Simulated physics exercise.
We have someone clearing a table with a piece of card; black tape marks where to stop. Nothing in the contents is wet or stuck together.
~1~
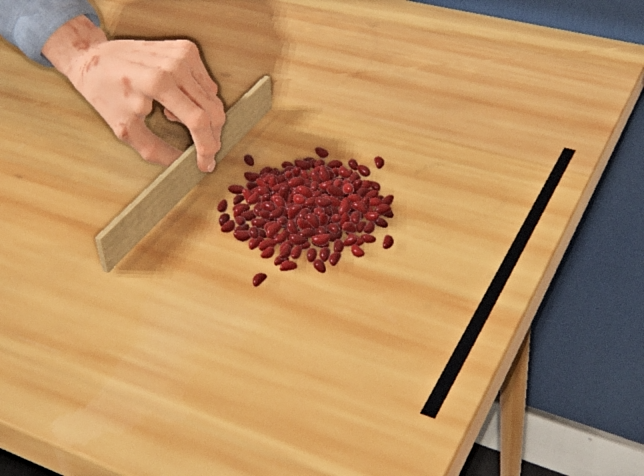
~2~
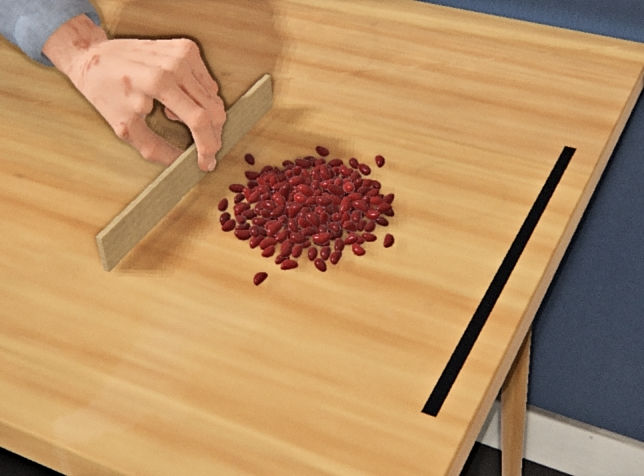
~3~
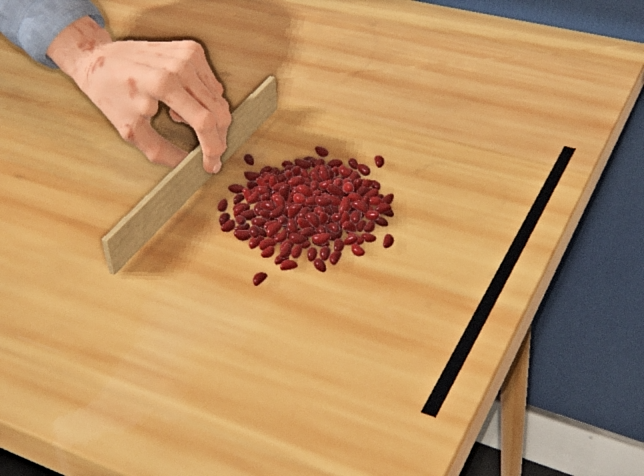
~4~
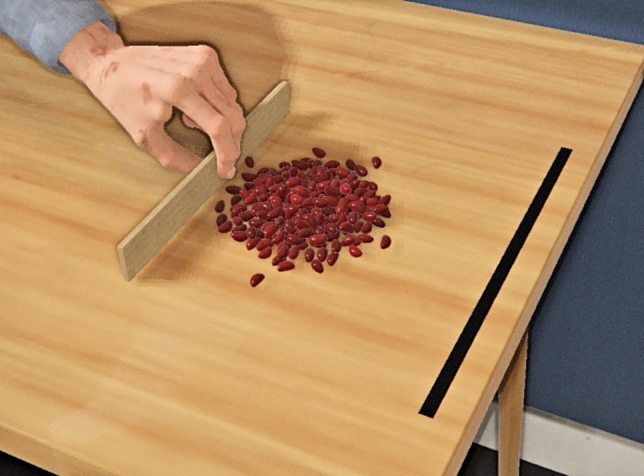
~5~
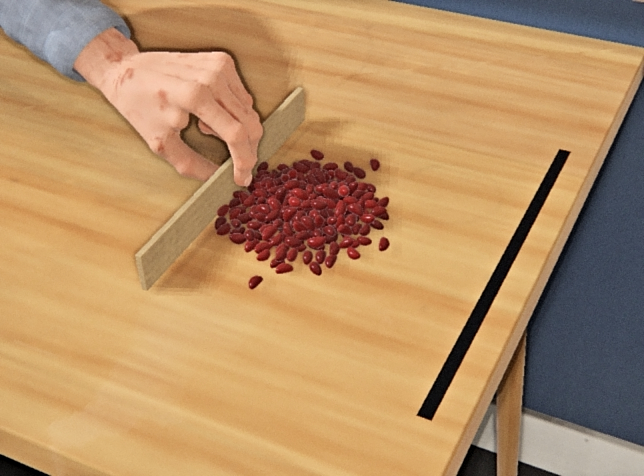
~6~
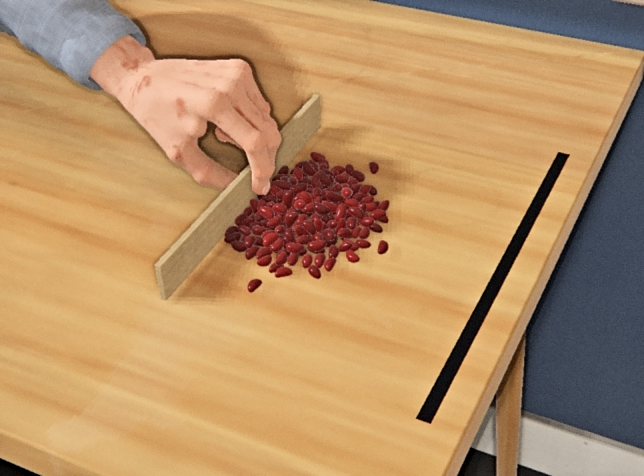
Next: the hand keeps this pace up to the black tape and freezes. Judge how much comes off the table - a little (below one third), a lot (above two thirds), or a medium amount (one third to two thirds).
A lot, above two thirds.
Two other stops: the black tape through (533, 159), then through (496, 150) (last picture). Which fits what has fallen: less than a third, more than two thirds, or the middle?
For the first place it's in the middle band, and for the second it's under a third.
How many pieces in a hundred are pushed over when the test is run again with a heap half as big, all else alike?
Roughly 70 per cent.
Just after the last frame, piece of card still moving, near (377, 205); heap all on the table, its front near (477, 286).
A moment on, piece of card stopped at the black tape; heap roughly two thirds over the edge.
Further on, piece of card stopped at the black tape; heap the larger part over the edge.
When it is over, piece of card stopped at the black tape; heap the larger part over the edge.
